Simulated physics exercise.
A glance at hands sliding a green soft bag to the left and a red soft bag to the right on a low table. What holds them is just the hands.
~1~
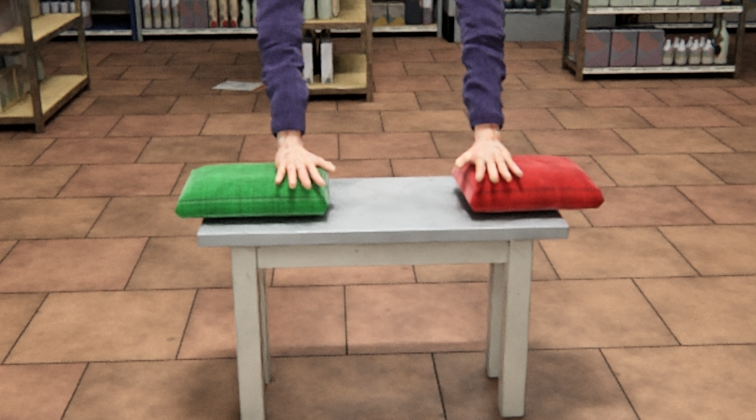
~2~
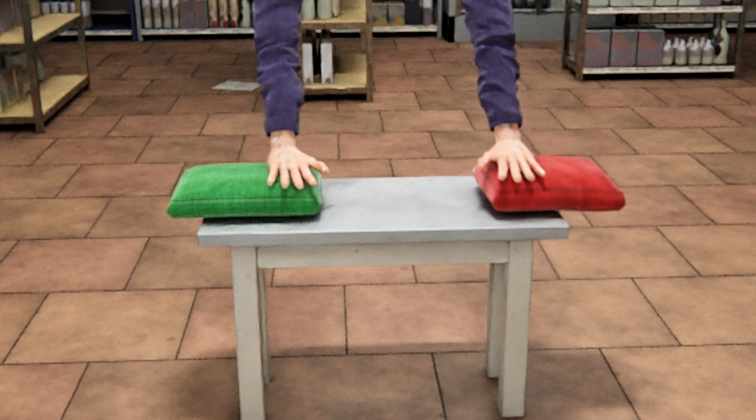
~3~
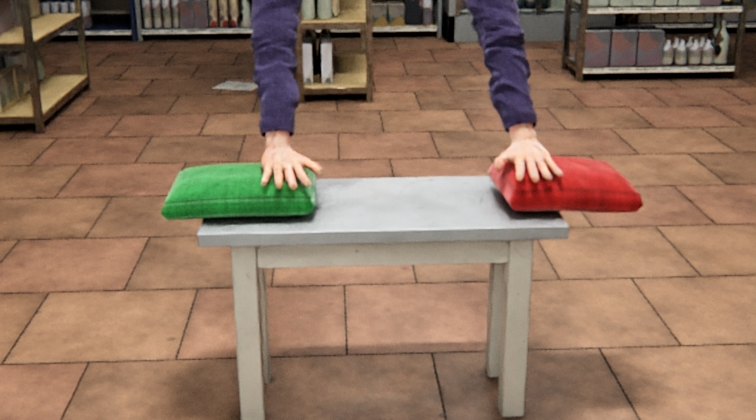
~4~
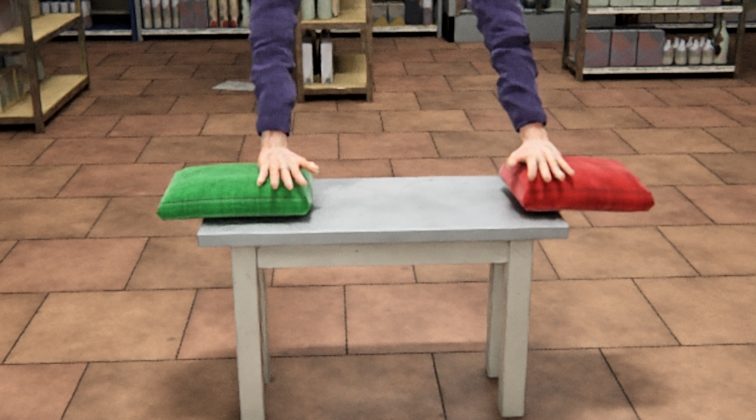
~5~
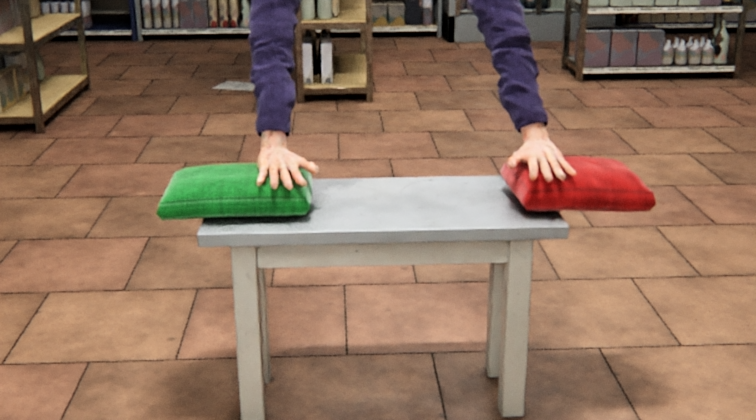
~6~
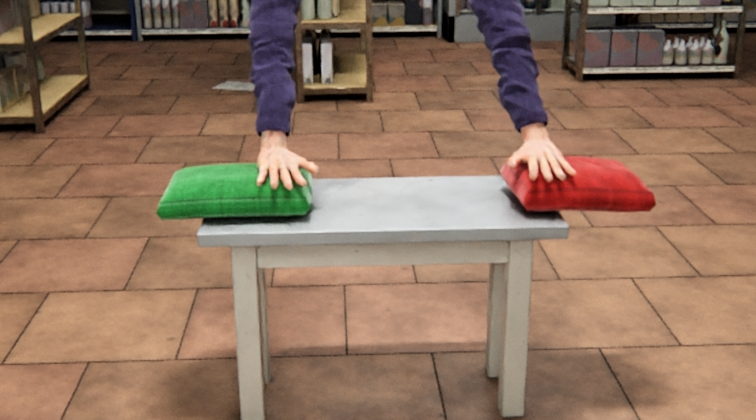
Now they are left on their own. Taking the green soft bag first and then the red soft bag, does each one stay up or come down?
In that order: The green soft bag stays up; the red soft bag comes down.
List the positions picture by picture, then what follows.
In the first frame, green soft bag tip (183, 202); red soft bag tip (592, 192).
In the second frame, green soft bag tip (175, 202); red soft bag tip (613, 195).
In the third frame, green soft bag tip (170, 204); red soft bag tip (629, 196).
In the fourth frame, green soft bag tip (166, 204); red soft bag tip (641, 195).
In the fifth frame, green soft bag tip (165, 204); red soft bag tip (642, 195).
In the sixth frame, green soft bag tip (165, 204), about a third past the edge; red soft bag tip (642, 195), well over half past the edge.
Then, 0.36 s after the last picture, green soft bag lying still; red soft bag falling near (582, 257).
Then, 0.64 s after the last picture, green soft bag lying still; red soft bag on the floor near (638, 353).
At rest, green soft bag lying still; red soft bag on the floor near (700, 375). The green soft bag stays up there and the red soft bag tips over and falls.
